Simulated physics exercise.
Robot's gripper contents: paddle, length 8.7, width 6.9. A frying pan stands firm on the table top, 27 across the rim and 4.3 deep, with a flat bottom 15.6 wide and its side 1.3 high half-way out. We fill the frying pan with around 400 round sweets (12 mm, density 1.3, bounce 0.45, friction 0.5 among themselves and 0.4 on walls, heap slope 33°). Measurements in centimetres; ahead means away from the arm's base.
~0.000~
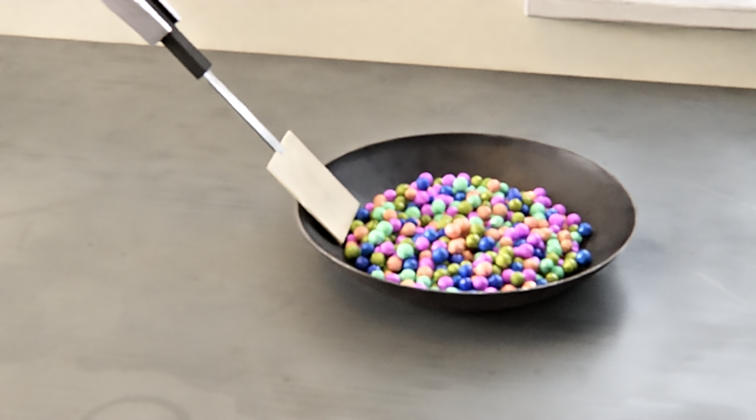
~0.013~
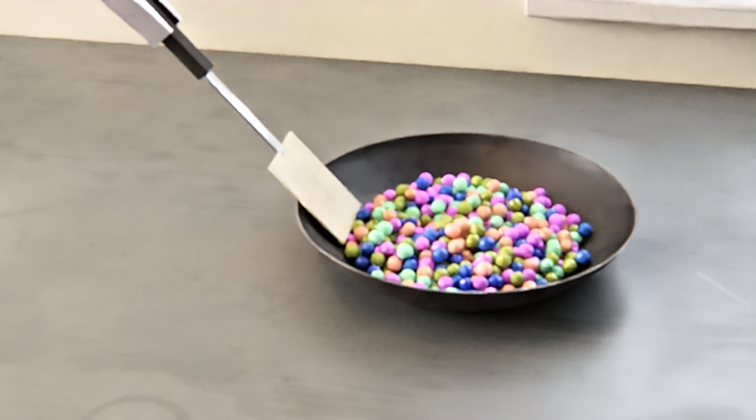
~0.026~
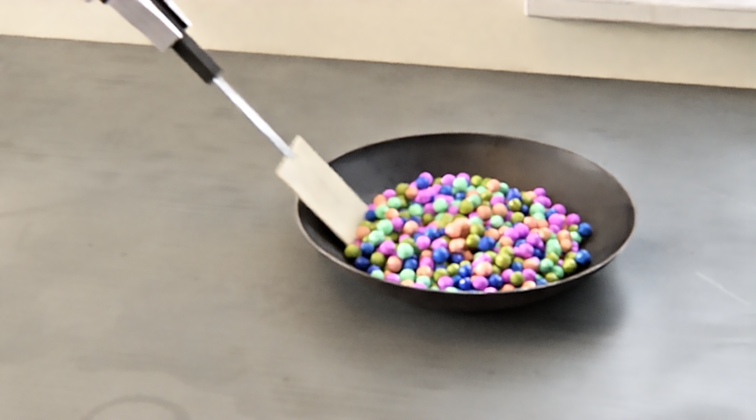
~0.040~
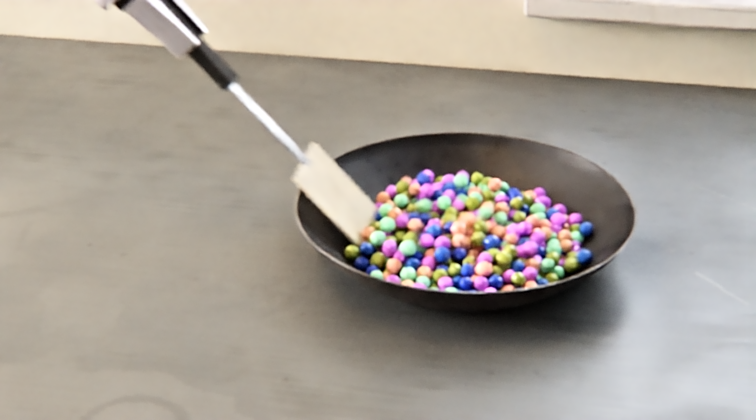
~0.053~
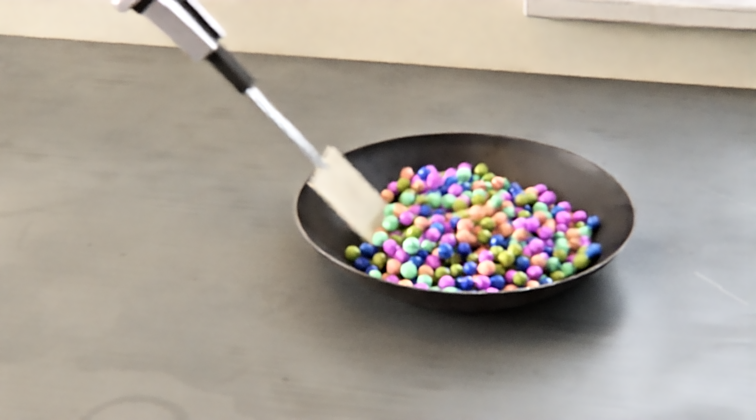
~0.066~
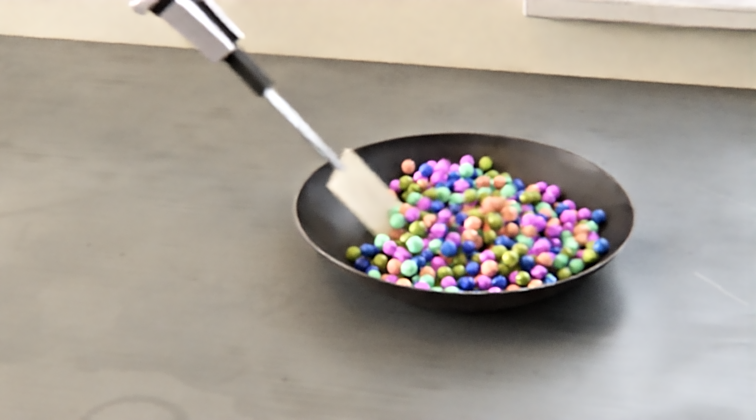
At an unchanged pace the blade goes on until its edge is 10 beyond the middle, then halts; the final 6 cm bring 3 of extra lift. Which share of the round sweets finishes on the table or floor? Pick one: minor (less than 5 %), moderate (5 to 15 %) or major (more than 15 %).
Major.
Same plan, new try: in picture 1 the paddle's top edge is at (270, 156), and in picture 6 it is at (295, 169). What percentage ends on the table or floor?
My guess would be close to 15 per cent.
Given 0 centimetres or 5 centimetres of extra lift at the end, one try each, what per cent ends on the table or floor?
You'd get some 30 per cent with the first setting and some 25 per cent with the second.
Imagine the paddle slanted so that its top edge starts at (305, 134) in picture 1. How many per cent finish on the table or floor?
Roughly 30 percent ends on the table or floor.
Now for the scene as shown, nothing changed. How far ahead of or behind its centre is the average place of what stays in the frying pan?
Ahead, by around 3.5 cm.
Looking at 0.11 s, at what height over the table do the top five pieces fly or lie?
6 cm.
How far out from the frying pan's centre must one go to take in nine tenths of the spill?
That distance is around 60 cm.
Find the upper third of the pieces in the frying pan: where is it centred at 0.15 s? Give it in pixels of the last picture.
Near pixel (537, 224).
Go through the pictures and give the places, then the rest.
Paddle top edge at (278, 149), sloping 47°; upper third of the load around (465, 233), from x 350 to 585, top at y 180; 404 in the frying pan, in the first picture.
Paddle top edge at (280, 150), sloping 47°; upper third of the load around (466, 232), from x 350 to 585, top at y 180, in the second picture.
Paddle top edge at (288, 154), sloping 47°; upper third of the load around (460, 233), from x 350 to 585, top at y 180, in the third picture.
Paddle top edge at (304, 161), sloping 47°; upper third of the load around (459, 229), from x 350 to 585, top at y 180, in the fourth picture.
Paddle top edge at (322, 165), sloping 47°; upper third of the load around (464, 226), from x 355 to 595, top at y 170, in the fifth picture.
Paddle top edge at (339, 167), sloping 47°; upper third of the load around (469, 223), from x 355 to 600, top at y 165; 404 in the frying pan, in the sixth picture.
After 0.11 s, sloping 47°, highest piece 7 above the table; 404 in the frying pan.
After 0.15 s, sloping 47°, highest piece 7 above the table; 404 in the frying pan.
After 0.37 s, sloping 47°, highest piece 17 above the table; 298 in the frying pan, 48 on the table or floor, 58 on the blade or in flight.
After 1.42 s, sloping 47°, highest piece 5 above the table; 298 in the frying pan, 106 on the table or floor.
At rest, 298 in the frying pan, 106 on the table or floor. That is 26 % on the table or floor.
